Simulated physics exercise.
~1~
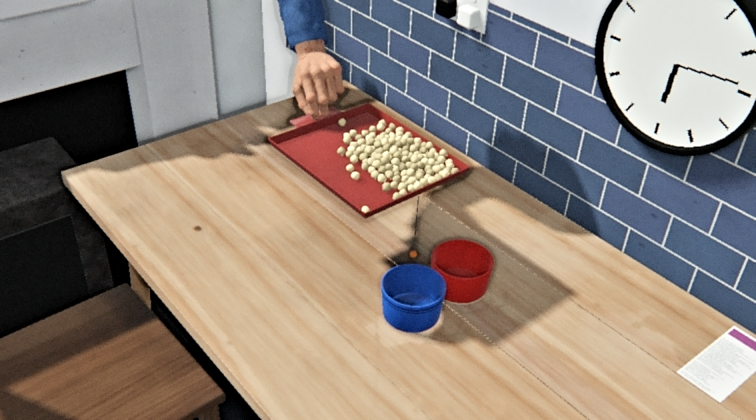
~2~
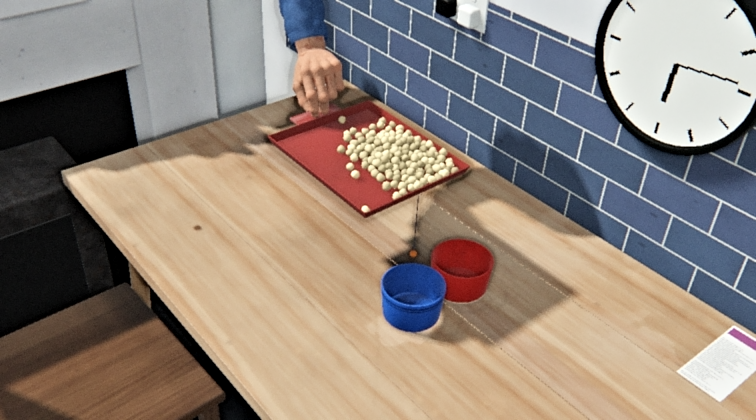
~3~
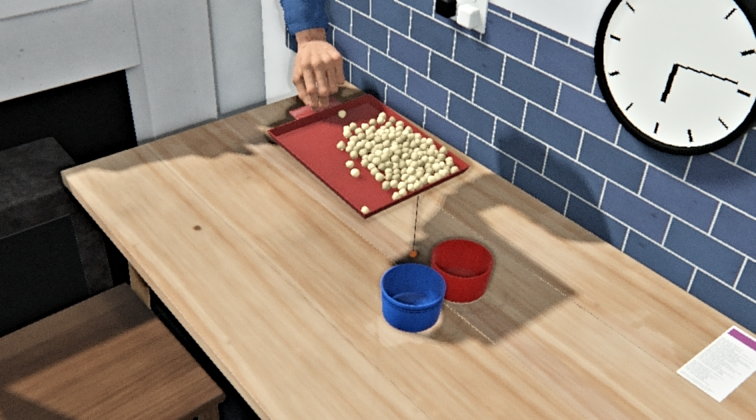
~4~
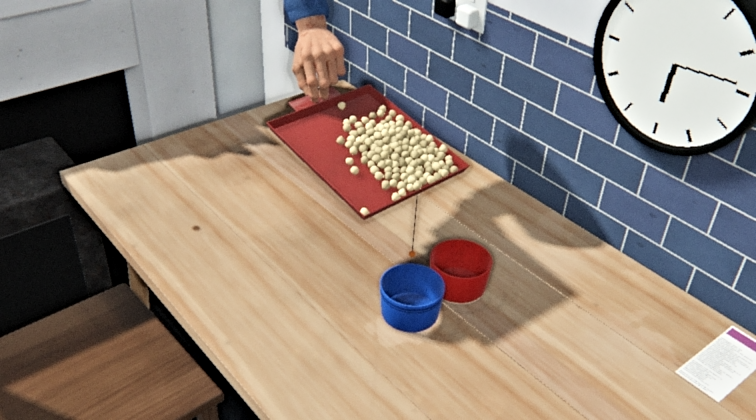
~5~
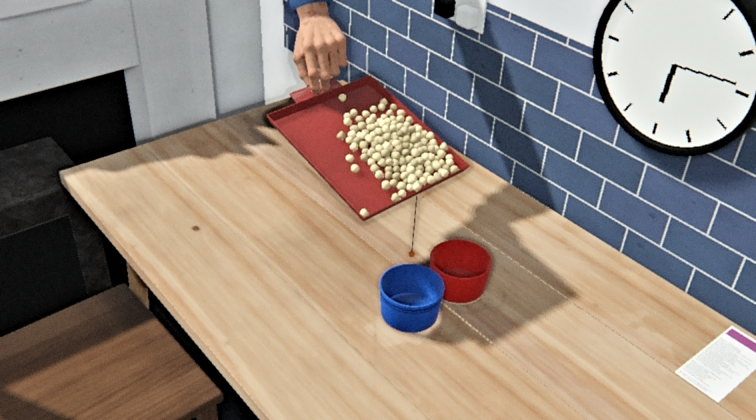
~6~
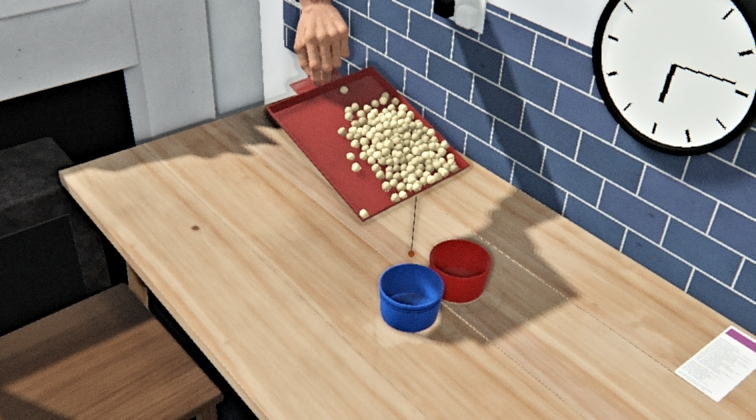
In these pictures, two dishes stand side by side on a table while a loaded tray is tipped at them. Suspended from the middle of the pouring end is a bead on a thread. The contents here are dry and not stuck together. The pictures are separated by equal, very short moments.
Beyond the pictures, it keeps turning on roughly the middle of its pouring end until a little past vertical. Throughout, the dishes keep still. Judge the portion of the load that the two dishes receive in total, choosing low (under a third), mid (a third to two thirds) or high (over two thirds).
Mid, a third to two thirds.
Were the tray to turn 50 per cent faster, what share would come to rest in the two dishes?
It would be around 50 per cent.
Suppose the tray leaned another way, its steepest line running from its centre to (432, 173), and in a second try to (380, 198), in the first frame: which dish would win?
Order of results: The right-placed dish, followed by the left-placed dish.
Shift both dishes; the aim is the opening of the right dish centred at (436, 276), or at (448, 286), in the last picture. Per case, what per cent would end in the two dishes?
You'd get 90 in a hundred the first time and 60 in a hundred the second.
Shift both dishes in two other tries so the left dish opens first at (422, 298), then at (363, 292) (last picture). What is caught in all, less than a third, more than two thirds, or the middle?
One to two thirds; in the middle band.
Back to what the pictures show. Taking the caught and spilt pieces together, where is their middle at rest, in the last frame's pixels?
Around (408, 312).
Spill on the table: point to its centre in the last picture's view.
Their middle ends up at roughly (388, 356).
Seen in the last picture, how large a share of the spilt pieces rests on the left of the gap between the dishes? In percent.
It comes to near 70 percent of the spill.
Soon, tray tipped steeply; about two thirds on the tray; a stray few in the left dish; a stray few in the right dish; a stray few outside both; about a quarter in the air.
A while on, tray tipped right over; a stray few on the tray; about a third in the left dish; a small part in the right dish; about a third outside both; a small part in the air.
Towards the end, tray tipped past a quarter turn; about half in the left dish; a small part in the right dish; about half outside both.
Finally, tray tipped past a quarter turn; about half in the left dish; a small part in the right dish; about half outside both.
